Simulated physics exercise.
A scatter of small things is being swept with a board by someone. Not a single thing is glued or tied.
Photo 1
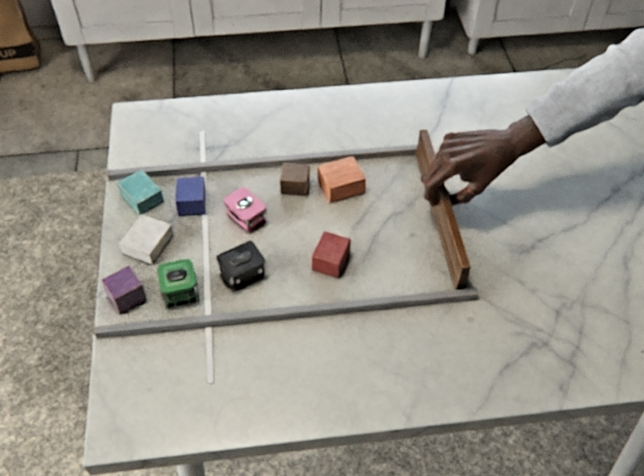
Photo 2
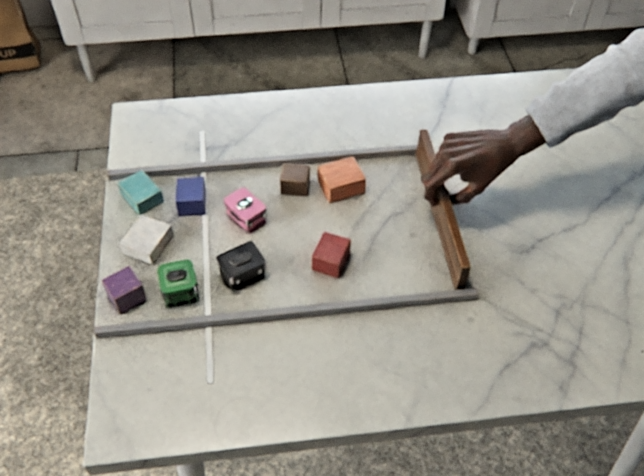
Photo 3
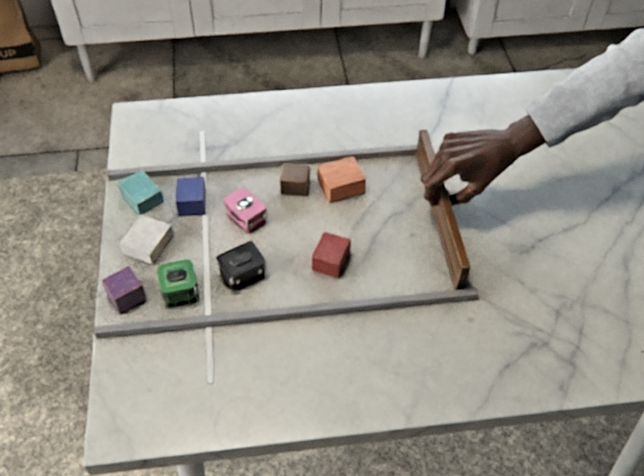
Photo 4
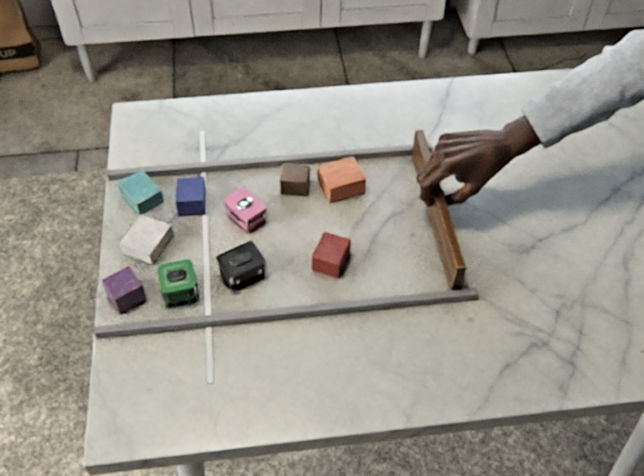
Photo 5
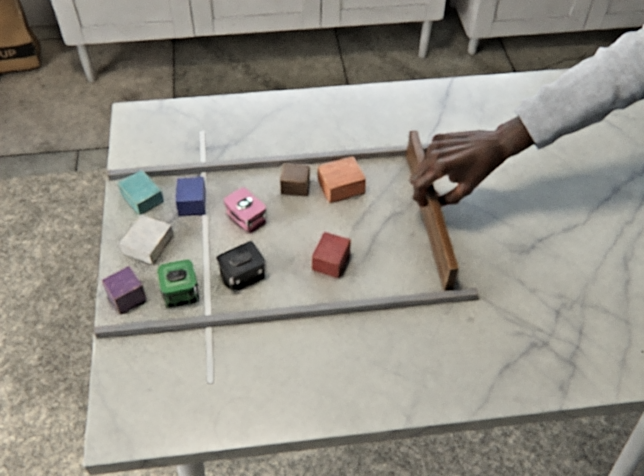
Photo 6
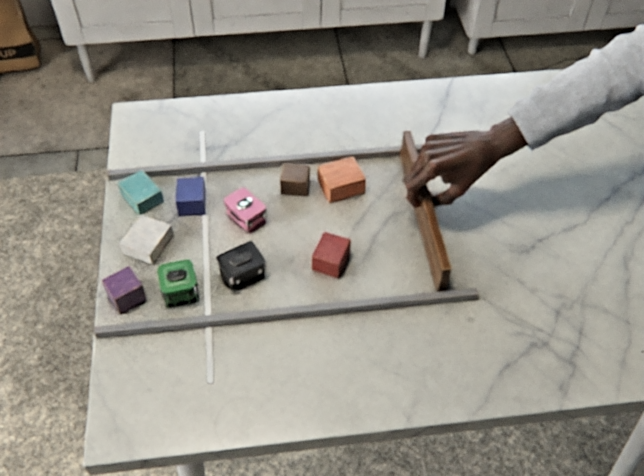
We see small colored blocks and cases scattered between two rails on a marble table, with a strip of tape across them, as a hand holds a wooden board at the right, then slides it slightly left without touching them.
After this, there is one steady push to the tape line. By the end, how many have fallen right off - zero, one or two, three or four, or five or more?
By the end, one or two have.
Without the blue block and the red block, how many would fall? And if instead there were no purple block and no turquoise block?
I'd say 0 the first time and 0 the second time.
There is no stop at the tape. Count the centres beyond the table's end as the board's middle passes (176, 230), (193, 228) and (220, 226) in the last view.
First 3, next 2, last 0.
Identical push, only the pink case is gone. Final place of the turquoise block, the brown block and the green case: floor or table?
So: The turquoise block goes down, the brown block does not drop, the green case does not drop.
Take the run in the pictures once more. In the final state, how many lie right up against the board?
Looks like 3 of them, all told.
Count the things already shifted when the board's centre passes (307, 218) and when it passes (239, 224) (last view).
Answer - first 3, then 9.
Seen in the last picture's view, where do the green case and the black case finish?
Final positions - green case around (120, 292), black case around (156, 268).
Early on, none off yet; purple block at rest near (124, 290); turquoise block at rest near (141, 192); white block at rest near (147, 239).
Finally, the number that fall off is one or two; lost, turquoise block and purple block.
